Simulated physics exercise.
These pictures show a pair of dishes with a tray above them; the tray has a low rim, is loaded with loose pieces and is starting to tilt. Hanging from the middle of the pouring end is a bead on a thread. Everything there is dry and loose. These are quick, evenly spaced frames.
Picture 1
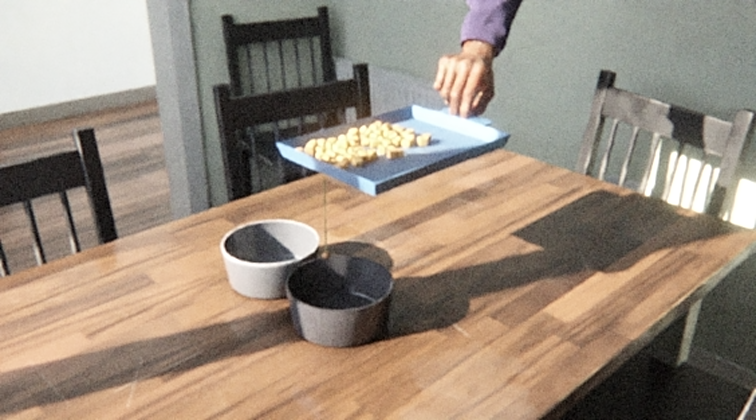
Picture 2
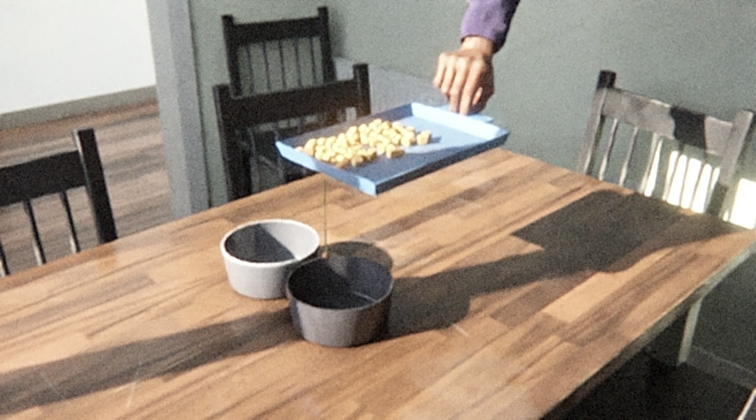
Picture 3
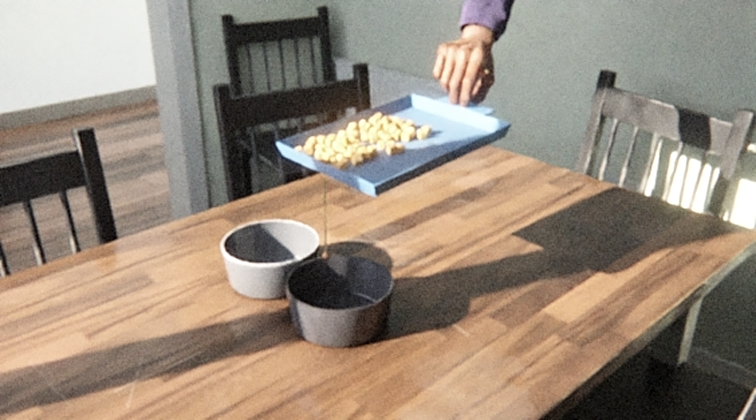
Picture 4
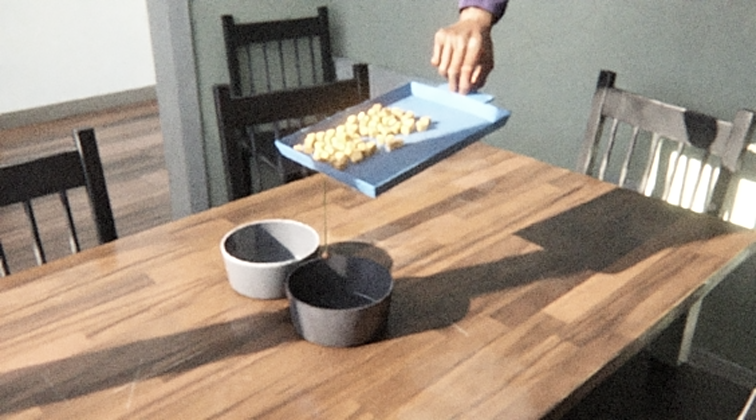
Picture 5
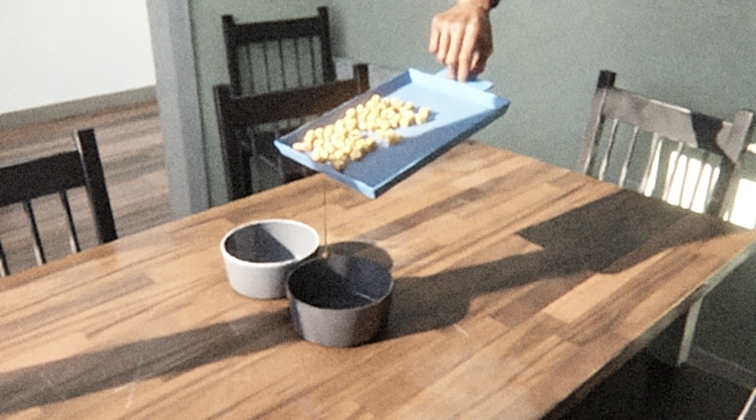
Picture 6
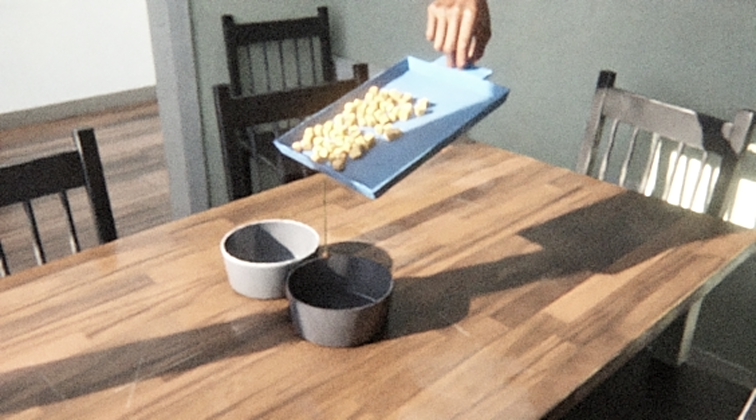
At a wooden table, a hand tilts a blue tray of small cubes above two dishes.
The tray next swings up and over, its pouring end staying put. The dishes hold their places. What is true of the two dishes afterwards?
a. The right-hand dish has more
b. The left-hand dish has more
a.
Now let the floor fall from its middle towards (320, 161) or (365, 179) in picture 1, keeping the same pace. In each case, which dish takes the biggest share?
Well, the dish on the left side comes out on top first, and then the dish on the right side does.
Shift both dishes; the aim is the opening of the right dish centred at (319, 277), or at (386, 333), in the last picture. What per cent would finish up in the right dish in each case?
It works out to 60 percent and then 10 percent.
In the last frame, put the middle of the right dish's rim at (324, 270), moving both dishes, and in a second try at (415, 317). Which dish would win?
First try: The rightmost dish. Second try: The leftmost dish.
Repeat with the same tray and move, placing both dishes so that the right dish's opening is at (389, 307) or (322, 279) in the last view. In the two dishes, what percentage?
In order, about 50 and 70 in a hundred.
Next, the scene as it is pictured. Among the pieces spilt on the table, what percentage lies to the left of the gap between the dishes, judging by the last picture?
Near 90 per cent.
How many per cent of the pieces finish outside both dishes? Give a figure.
Share outside: Near 30 %.
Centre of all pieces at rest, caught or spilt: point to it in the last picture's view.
(323, 323).
Shortly afterwards, tray tipped steeply; the whole lot on the tray.
Next, tray tipped right over; the bulk on the tray; a little in the right dish; only a few outside both; only a few in the air.
Some moments later, tray tipped past a quarter turn; the bulk in the right dish; only a few in the left dish; near a quarter outside both.
In the end, tray tipped past a quarter turn; the bulk in the right dish; none at all in the left dish; near a quarter outside both.
